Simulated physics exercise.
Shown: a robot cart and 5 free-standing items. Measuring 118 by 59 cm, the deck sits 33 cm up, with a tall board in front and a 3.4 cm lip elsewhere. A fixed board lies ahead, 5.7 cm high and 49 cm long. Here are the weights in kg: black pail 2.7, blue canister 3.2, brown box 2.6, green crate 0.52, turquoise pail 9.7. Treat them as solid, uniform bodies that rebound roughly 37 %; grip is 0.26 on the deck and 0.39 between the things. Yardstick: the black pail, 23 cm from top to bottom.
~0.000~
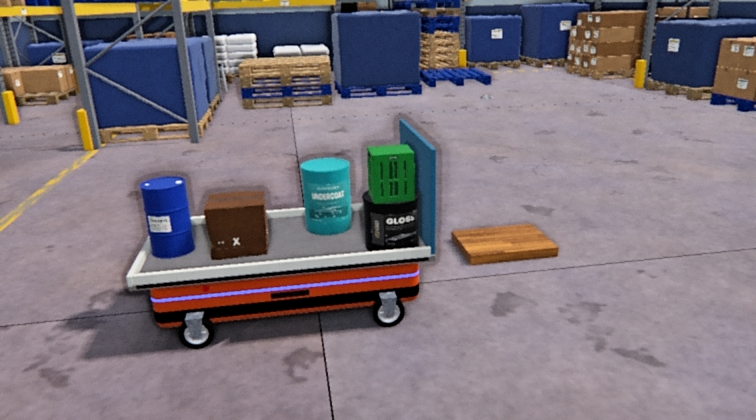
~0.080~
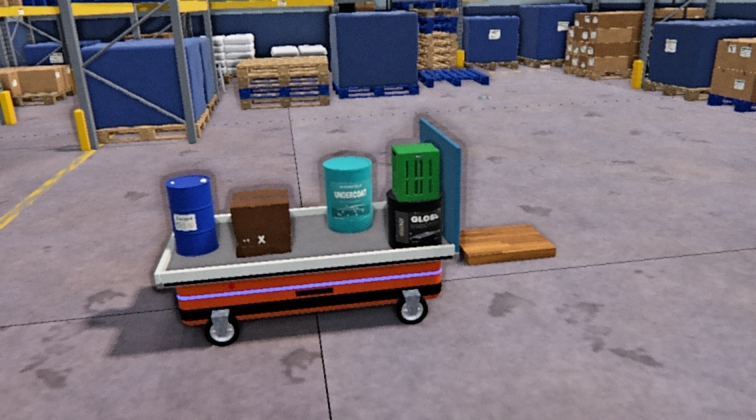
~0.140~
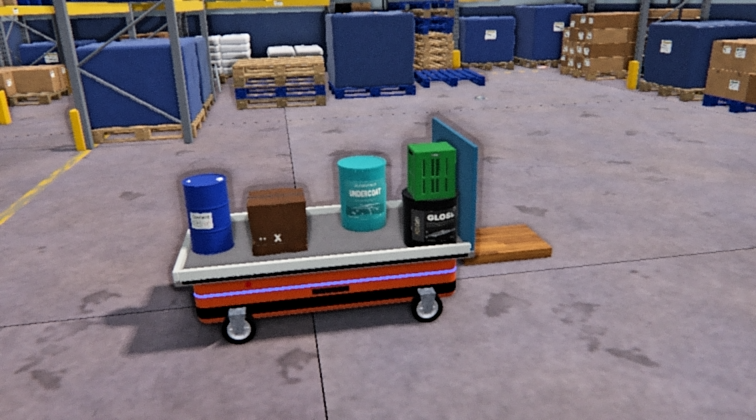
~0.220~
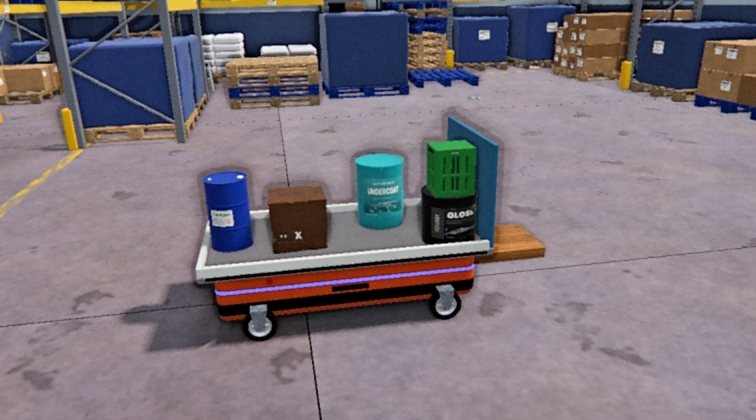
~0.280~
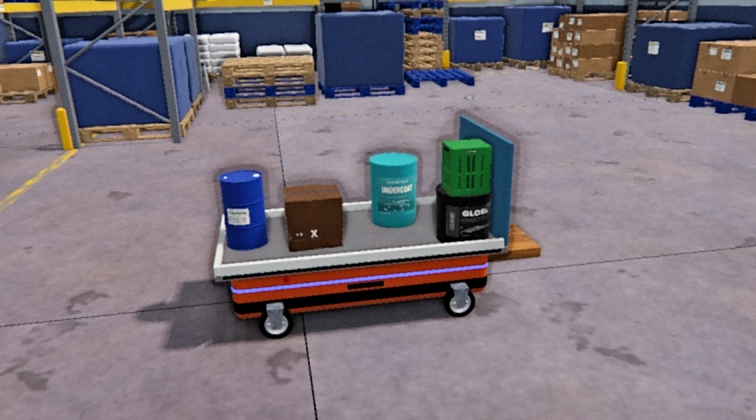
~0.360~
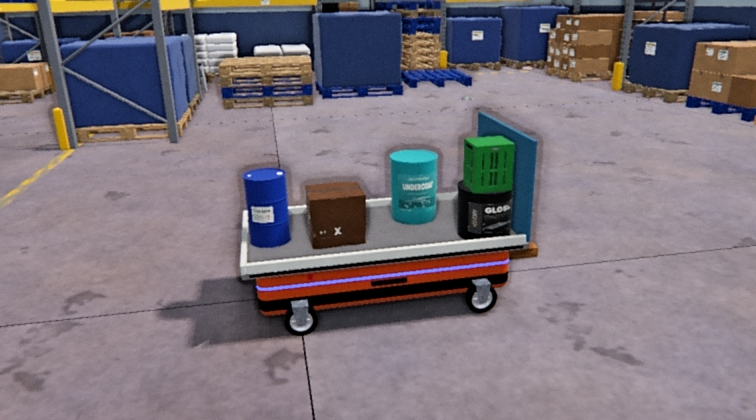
In a warehouse, an orange cart carrying five items rolls right, gradually hiding a wooden board.
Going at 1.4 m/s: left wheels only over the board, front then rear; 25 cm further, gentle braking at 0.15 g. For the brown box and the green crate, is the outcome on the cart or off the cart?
One by one: Brown box: Kept, green crate: Lost.
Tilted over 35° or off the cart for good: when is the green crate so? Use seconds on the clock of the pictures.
Time: Approximately 0.9 s.
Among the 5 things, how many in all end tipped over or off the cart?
Altogether, 1.
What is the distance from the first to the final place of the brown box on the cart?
About 8 cm.
By 0.76 s, cart has run 106 cm; green crate tilted 16° near (605, 161); brown box 3 cm from its spot near (456, 206); turquoise pail tilted 6°.
By 1.26 s, cart has run 176 cm; green crate now off the cart; brown box 6 cm from its spot near (609, 192); blue canister tilted 19°.
By 1.76 s, cart has run 241 cm; brown box 8 cm from its spot near (730, 187); turquoise pail 12 cm from its spot; blue canister 2 cm from its spot.
When it is over (2.9 s), off the cart, green crate; not toppled but over 10 cm from the start, turquoise pail; the other 3 within 10 cm of the start.
